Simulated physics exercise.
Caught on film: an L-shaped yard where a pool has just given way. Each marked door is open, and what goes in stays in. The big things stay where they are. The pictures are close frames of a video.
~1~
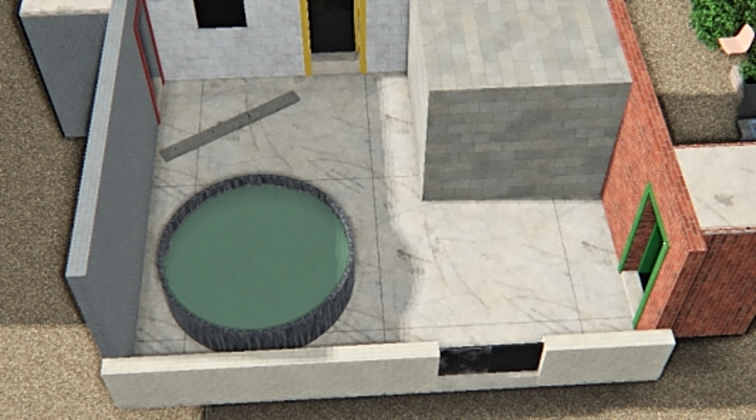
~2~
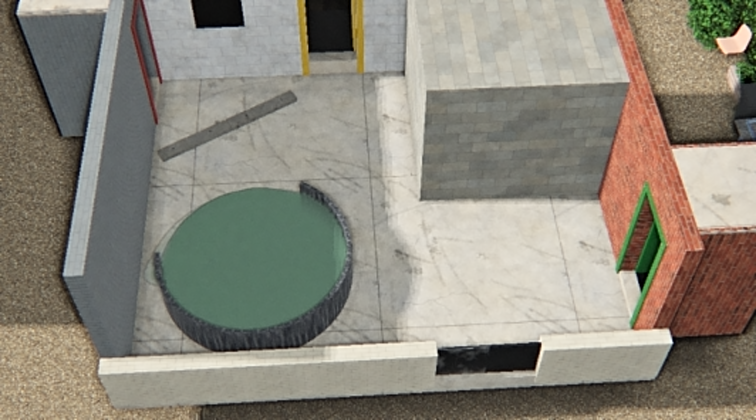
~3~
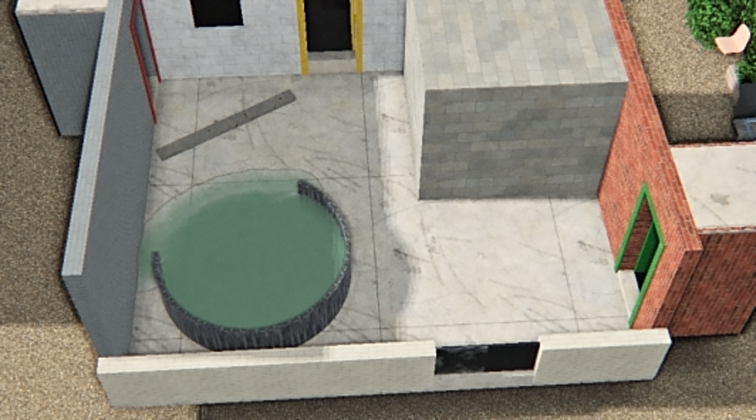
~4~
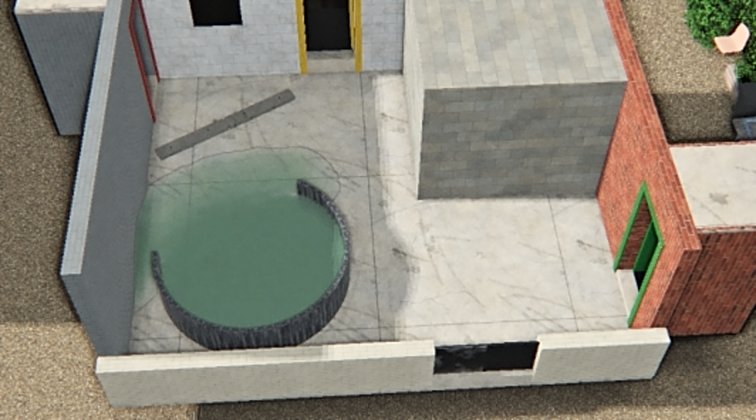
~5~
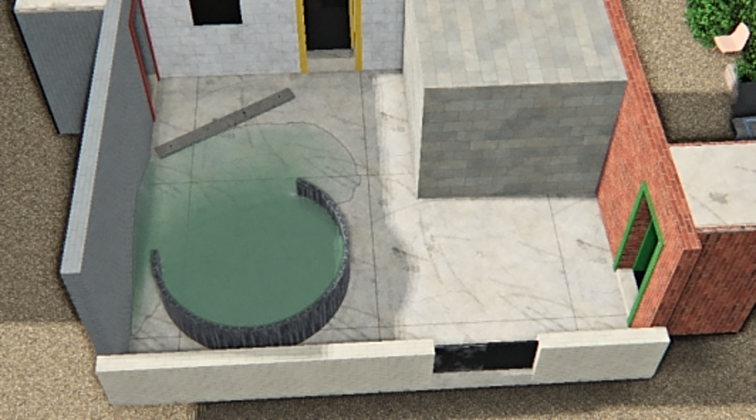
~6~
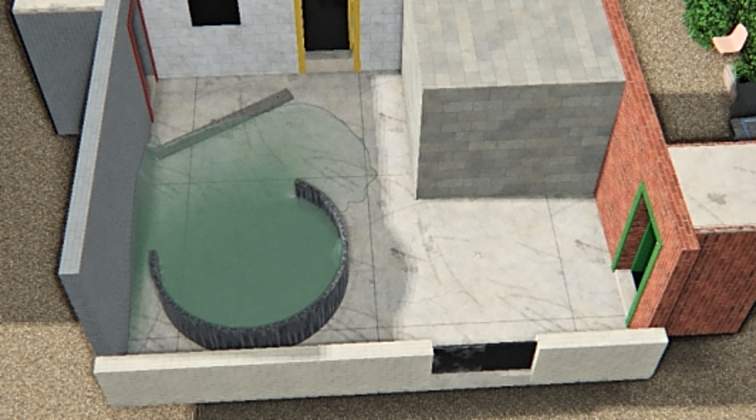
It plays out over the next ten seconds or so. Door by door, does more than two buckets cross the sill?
One by one: The yellow door admits no more than that; the green door lets in a lot; the red door lets in a lot.
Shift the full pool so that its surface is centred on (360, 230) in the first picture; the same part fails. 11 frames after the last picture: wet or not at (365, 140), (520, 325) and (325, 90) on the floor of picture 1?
One after the other: Wet, no water, covered.
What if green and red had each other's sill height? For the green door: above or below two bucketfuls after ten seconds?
One by one: The green door stays under.
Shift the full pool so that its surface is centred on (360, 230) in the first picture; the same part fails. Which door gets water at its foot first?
It is the door marked yellow.
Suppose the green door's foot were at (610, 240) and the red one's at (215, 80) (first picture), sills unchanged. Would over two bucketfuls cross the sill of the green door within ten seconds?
One by one: Green door takes less.
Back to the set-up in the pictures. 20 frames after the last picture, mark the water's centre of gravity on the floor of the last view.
Roughly at (257, 173).
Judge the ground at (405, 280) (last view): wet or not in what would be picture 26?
Verdict: Free of water.
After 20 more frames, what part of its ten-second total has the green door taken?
I make it 0 per cent.
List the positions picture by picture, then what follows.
In the first picture, the pool at (256, 252) is whole and still.
In the second picture, water pours out on the pool's far side and has run to (156, 281).
In the third picture, water pours out on the pool's far side and has run to (138, 288).
In the fourth picture, water pours out on the pool's far side and has run to (135, 307).
In the fifth picture, water pours out on the pool's far side and has run to (331, 141).
In the sixth picture, the front is at (325, 114), out from the gap on the pool's far side.
A moment on, water covers 45 % of the floor; the yellow door wet at the sill, nothing in, the green door not reached, the red door wet at the sill, nothing in.
Next, water covers 45 % of the floor; the yellow door wet at the sill, nothing in, the green door not reached, the red door under two buckets in.
Then, water covers 55 % of the floor; the yellow door wet at the sill, nothing in, the green door not reached, the red door far over two buckets in.
Later, water covers 80 % of the floor; the yellow door wet at the sill, nothing in, the green door not reached, the red door far over two buckets in.
In the end, water covers 100 % of the floor; the yellow door wet at the sill, nothing in, the green door over two buckets in, the red door far over two buckets in.
